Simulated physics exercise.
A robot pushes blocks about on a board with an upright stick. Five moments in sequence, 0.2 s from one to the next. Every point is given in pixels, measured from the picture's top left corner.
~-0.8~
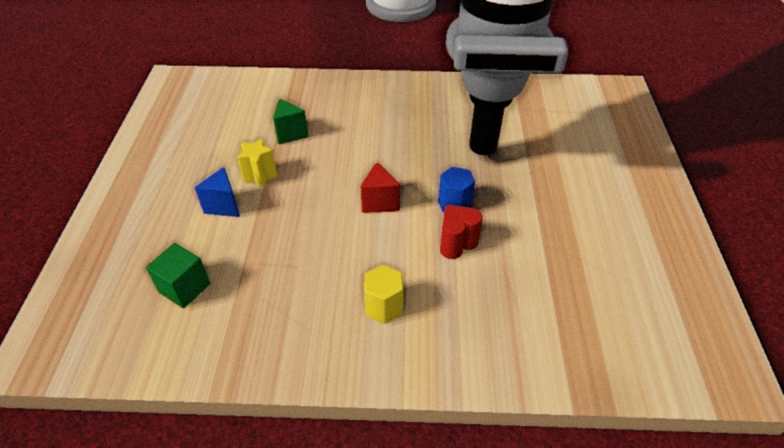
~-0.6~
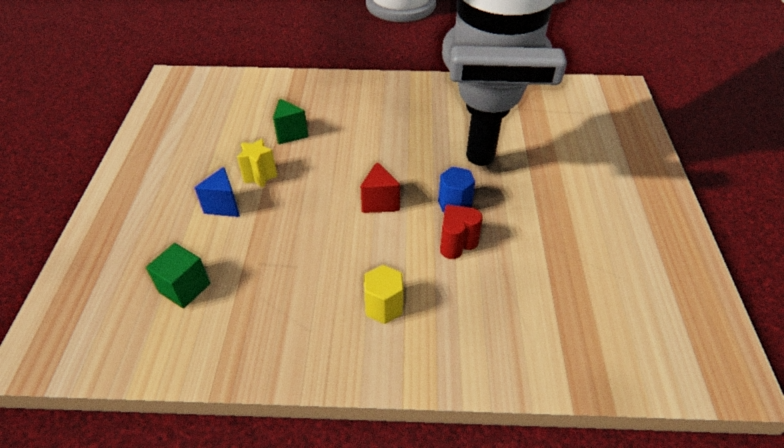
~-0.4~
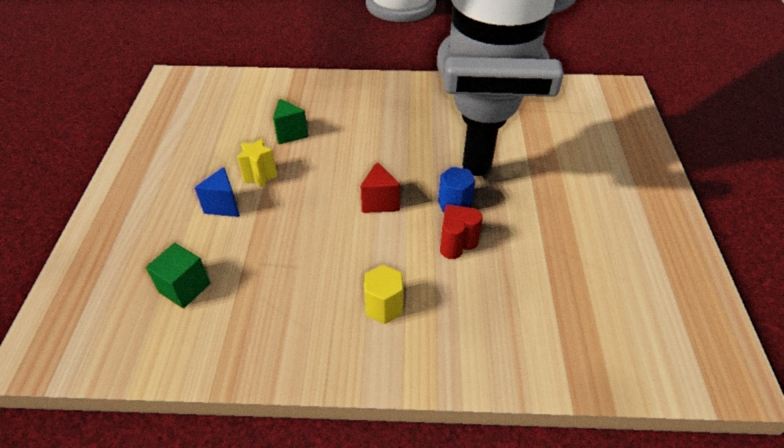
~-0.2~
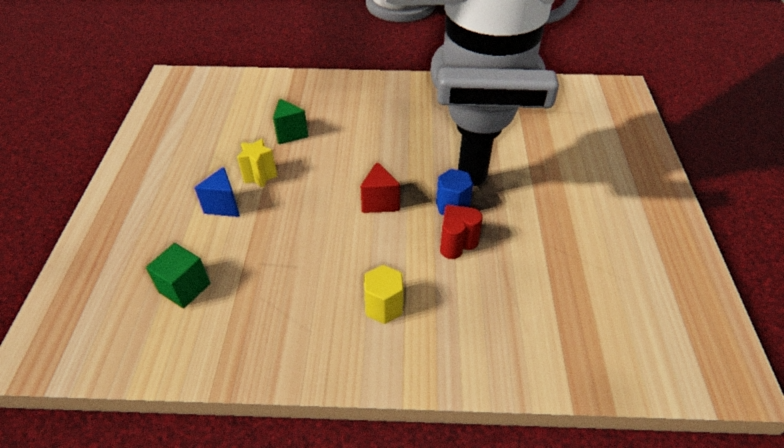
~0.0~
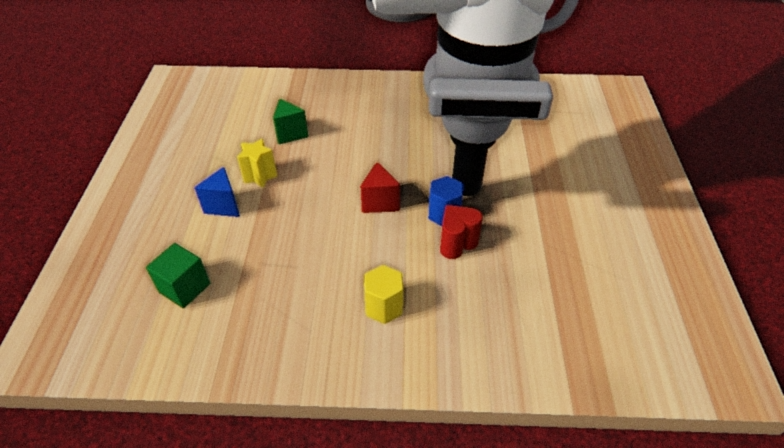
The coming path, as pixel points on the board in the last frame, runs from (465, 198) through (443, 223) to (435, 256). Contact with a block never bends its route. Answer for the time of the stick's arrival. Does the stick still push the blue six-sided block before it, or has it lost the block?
The stick no longer has it in front.
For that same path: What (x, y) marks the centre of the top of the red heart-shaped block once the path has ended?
In the picture, that point is around (470, 241).
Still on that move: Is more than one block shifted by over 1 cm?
The answer is yes.
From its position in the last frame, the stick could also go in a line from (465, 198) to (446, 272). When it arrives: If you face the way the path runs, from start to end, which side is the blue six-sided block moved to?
Out to the right.
On the path given first. Halfway along, stick (444, 213); blue six-sided block (416, 208), turned 35° clockwise; red heart-shaped block (461, 221), turned 15° anticlockwise.
At the end, stick (436, 245); red triangle in place; blue six-sided block (405, 216), turned 60° clockwise; red heart-shaped block (470, 241), turned 75° anticlockwise.
